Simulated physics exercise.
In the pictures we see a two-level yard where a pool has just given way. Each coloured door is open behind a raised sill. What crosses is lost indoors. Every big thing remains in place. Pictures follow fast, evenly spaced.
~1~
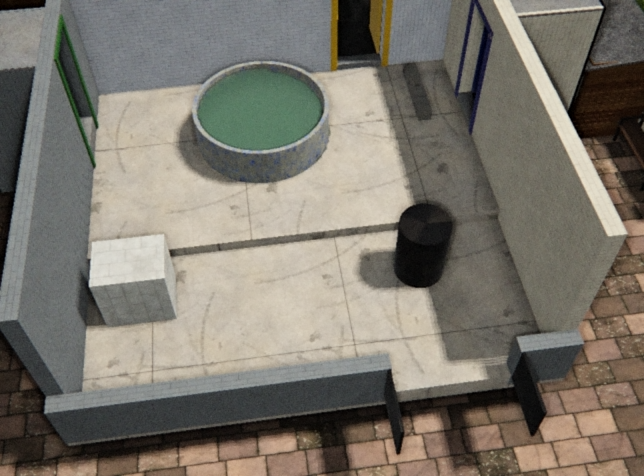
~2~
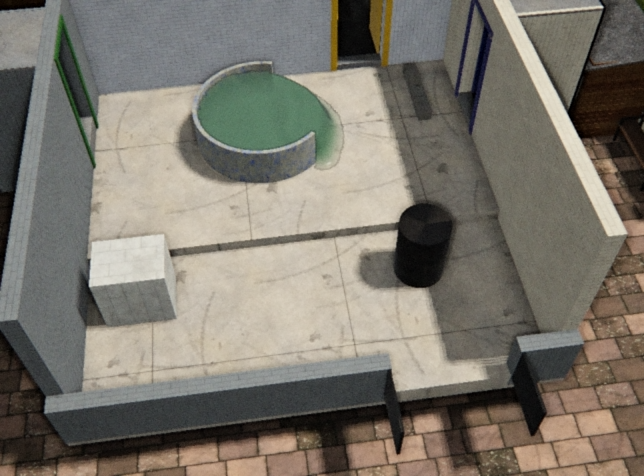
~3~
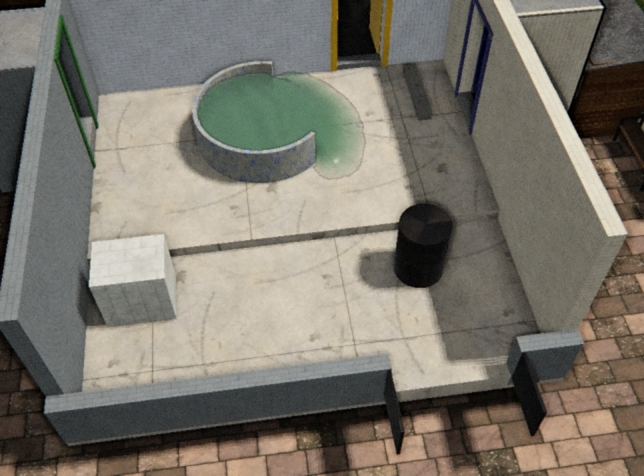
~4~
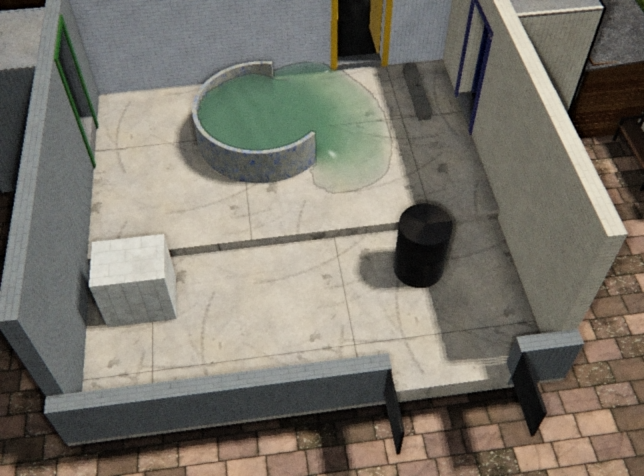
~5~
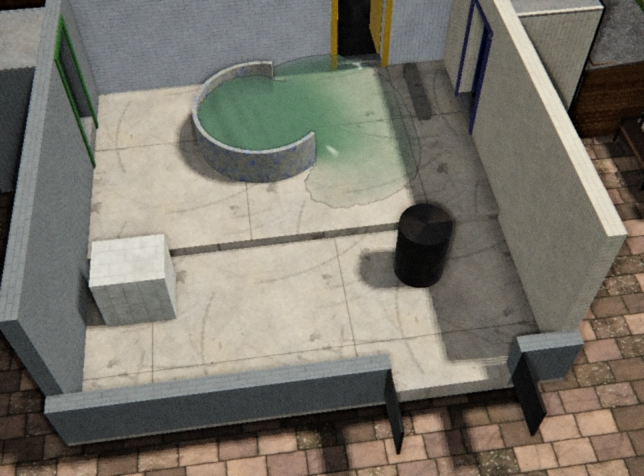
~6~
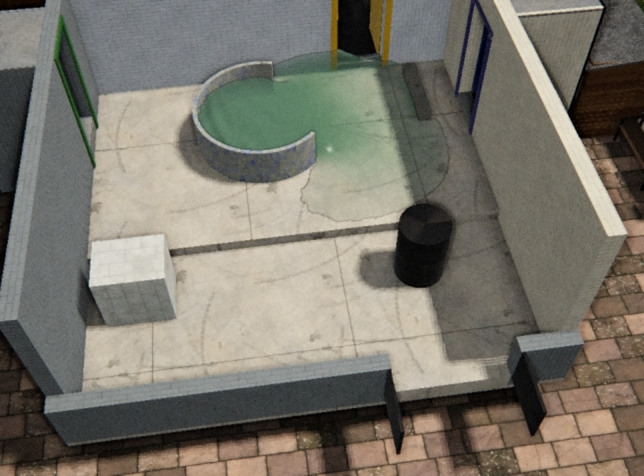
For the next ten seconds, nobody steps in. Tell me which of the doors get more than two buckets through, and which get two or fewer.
One by one: Most likely the blue door will exceed two buckets. Most likely the yellow door will exceed two buckets. Most likely the green door will not exceed two buckets.
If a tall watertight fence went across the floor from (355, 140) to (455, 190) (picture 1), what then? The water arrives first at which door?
That's the yellow one.
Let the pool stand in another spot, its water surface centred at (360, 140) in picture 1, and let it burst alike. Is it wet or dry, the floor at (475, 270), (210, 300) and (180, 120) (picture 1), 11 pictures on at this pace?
Result: Inundated; spared; spared.
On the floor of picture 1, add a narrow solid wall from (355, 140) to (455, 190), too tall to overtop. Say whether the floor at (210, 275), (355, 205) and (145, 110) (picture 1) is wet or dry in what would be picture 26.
As listed: Dry, awash, covered.
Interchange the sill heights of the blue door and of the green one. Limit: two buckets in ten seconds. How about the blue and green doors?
Outcome - blue comes in low; green comes in low.
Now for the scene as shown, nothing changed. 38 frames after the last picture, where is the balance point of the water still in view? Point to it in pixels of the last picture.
The water centres close to (342, 188).
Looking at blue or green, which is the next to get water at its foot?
I'd say the blue one.
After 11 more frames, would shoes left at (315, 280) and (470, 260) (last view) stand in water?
In that order: Not flooded, flooded.
A moment on, water covers 30 % of the floor; the blue door under two buckets in, the yellow door under two buckets in, the green door not reached.
Next, water covers 35 % of the floor; the blue door under two buckets in, the yellow door over two buckets in, the green door not reached.
Then, water covers 40 % of the floor; the blue door over two buckets in, the yellow door far over two buckets in, the green door wet at the sill, nothing in.
Later, water covers 75 % of the floor; the blue door over two buckets in, the yellow door far over two buckets in, the green door wet at the sill, nothing in.
In the end, water covers 85 % of the floor; the blue door over two buckets in, the yellow door far over two buckets in, the green door wet at the sill, nothing in.
